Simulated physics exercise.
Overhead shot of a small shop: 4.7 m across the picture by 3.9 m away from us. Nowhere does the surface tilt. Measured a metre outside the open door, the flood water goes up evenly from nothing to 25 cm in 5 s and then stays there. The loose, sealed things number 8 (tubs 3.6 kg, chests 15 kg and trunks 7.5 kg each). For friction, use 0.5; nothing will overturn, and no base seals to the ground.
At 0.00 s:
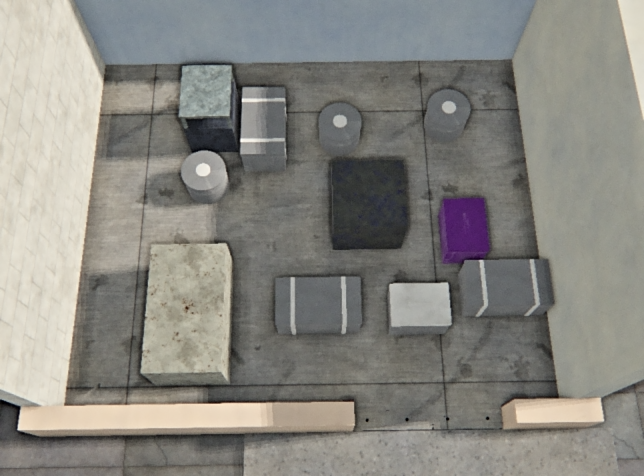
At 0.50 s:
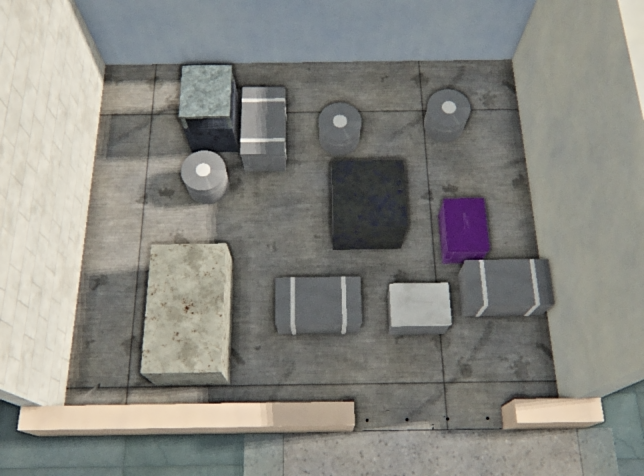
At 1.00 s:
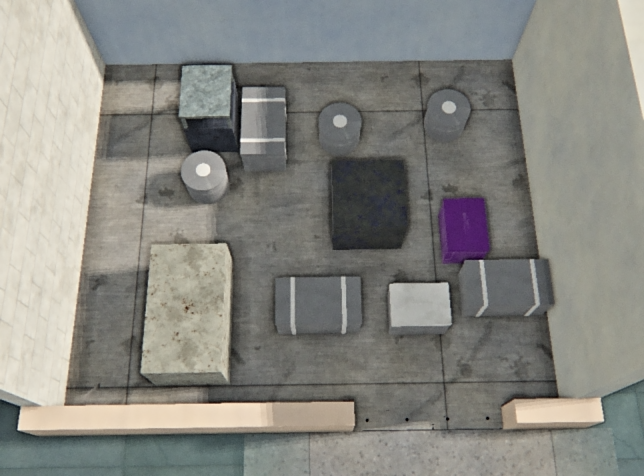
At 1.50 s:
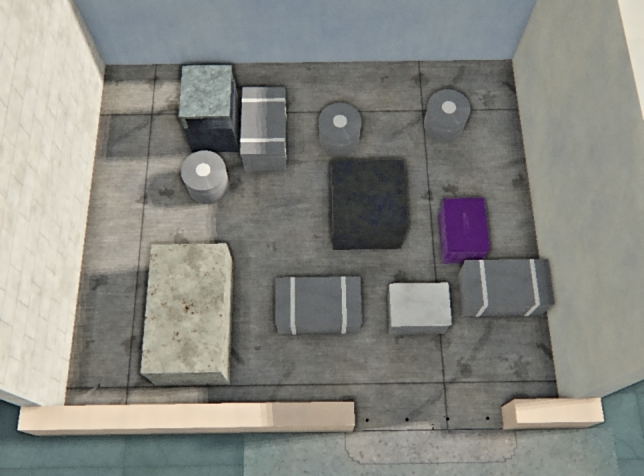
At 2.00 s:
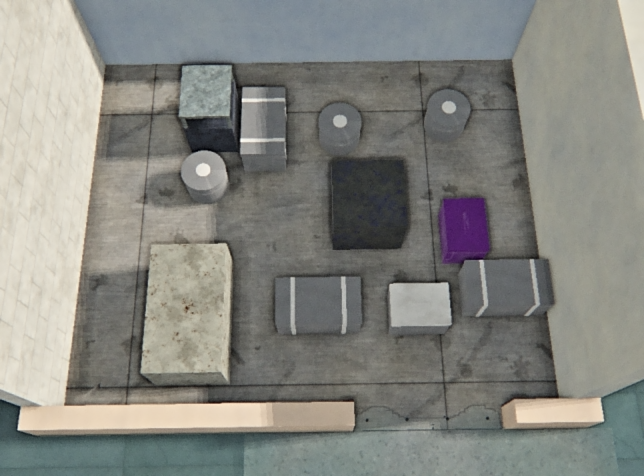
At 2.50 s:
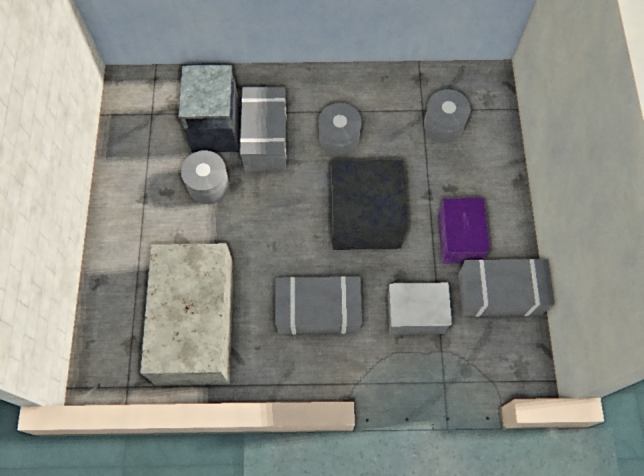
In the video, an overhead view shows a small shop holding a purple chest, gray trunks, and other blocks and round objects, all motionless, while water spreads over the ground outside and then enters through the doorway in a shallow, curved patch.
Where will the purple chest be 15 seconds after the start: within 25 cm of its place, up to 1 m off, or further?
Further than 1 m off.
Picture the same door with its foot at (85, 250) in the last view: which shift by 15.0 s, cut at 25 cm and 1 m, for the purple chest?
Under that change the purple chest is pushed a bit.
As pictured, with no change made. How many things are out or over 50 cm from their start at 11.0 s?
The count is 8.
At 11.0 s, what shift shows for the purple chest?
Close to 300 cm.
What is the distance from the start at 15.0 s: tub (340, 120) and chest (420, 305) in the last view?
In turn: 200 cm, 200 cm.
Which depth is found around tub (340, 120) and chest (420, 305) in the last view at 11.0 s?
Some 11 cm at the first, some 9 cm at the second.
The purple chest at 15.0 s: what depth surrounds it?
Near 17 cm deep.
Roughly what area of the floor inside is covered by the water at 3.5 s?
About 1.5 m2.
After 3.5 s the purple chest is near (466, 224), 0.0 m from its start, aground; 0 afloat.
After 6.8 s the purple chest is near (455, 116), 1.2 m from its start, aground; 4 afloat.
After 11.0 s the purple chest is near (238, 64), 2.9 m from its start, afloat; 8 afloat.
After 15.0 s the purple chest is near (150, 130), 3.3 m from its start, afloat; 8 afloat.
